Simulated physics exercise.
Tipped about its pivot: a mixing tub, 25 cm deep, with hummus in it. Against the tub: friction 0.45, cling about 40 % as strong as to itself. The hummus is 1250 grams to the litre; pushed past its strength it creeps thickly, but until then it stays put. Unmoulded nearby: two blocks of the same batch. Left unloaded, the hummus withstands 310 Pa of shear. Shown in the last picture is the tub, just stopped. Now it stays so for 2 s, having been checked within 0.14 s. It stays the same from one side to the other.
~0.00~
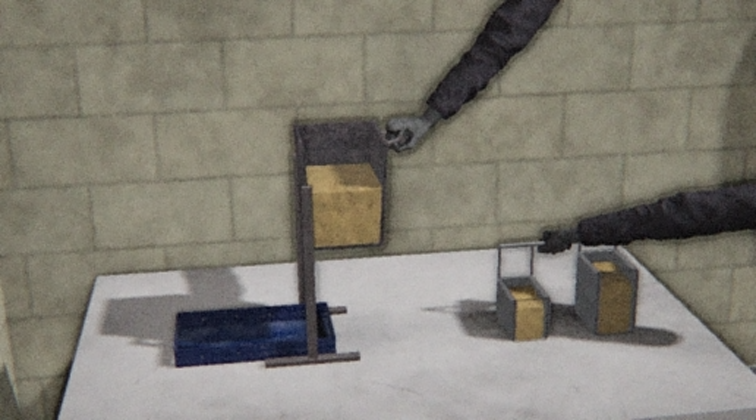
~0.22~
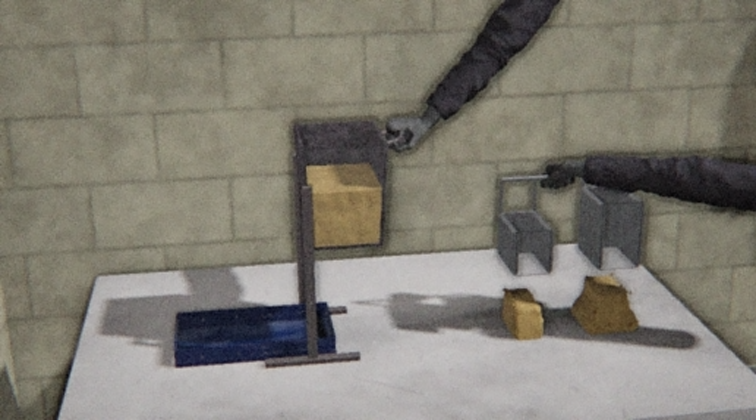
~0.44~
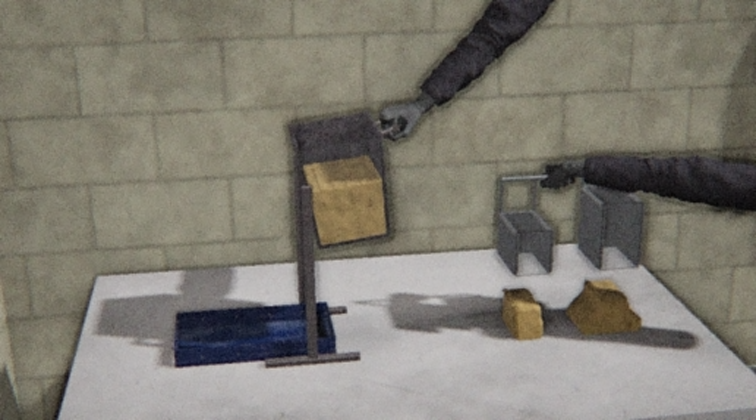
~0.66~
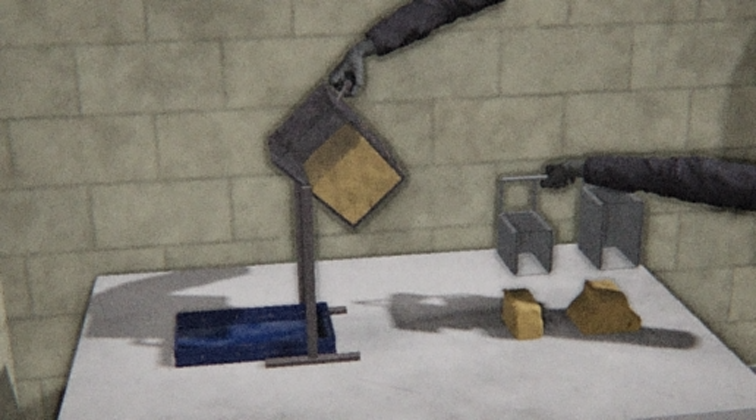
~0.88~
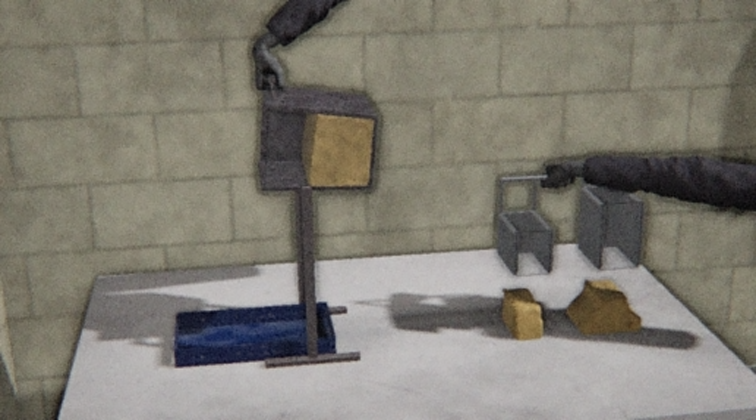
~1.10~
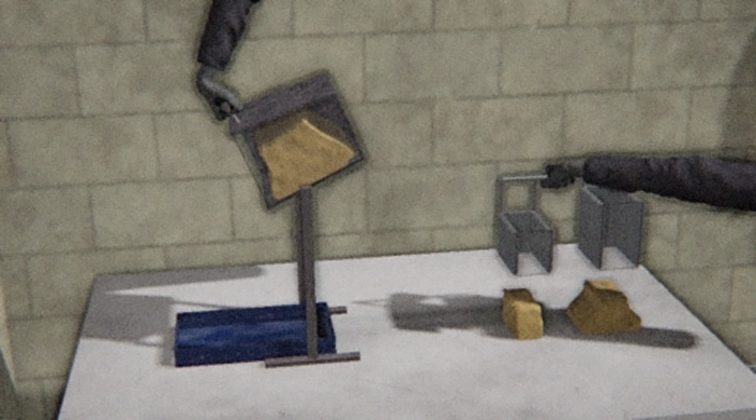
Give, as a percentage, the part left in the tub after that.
I would say roughly 0 per cent is left.
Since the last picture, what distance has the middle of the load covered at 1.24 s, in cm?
Measured shift, roughly 11 cm.
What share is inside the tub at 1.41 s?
Near 16 %.
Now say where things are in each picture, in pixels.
In the first frame, handle-side rim at (384, 144), tilt 0 degrees; highest point of the hummus at (318, 192); test blocks 9.5 cm, 15 cm high (left to right).
In the second frame, handle-side rim at (384, 144), tilt 0 degrees; highest point of the hummus at (318, 192); test blocks 9.2 cm, 11 cm high (left to right).
In the third frame, handle-side rim at (378, 135), tilt 7 degrees; highest point of the hummus at (377, 181); test blocks 9.2 cm, 10 cm high (left to right).
In the fourth frame, handle-side rim at (332, 104), tilt 44 degrees; highest point of the hummus at (362, 141); test blocks 9.2 cm, 10 cm high (left to right).
In the fifth frame, handle-side rim at (268, 109), tilt 84 degrees; highest point of the hummus at (321, 116); test blocks 9.2 cm, 10 cm high (left to right).
In the sixth frame, handle-side rim at (233, 136), tilt 112 degrees; highest point of the hummus at (302, 122); test blocks 9.2 cm, 10 cm high (left to right).
By 1.24 s, the tub is at 112 degrees and holds 61 %.
By 1.41 s, the tub is at 112 degrees and holds 15 %.
By 1.58 s, the tub is at 112 degrees and holds 0 %.
By 1.75 s, the tub is at 112 degrees and holds 0 %.
By 3.10 s, at the end, the tub is at 112 degrees and holds 0 %.
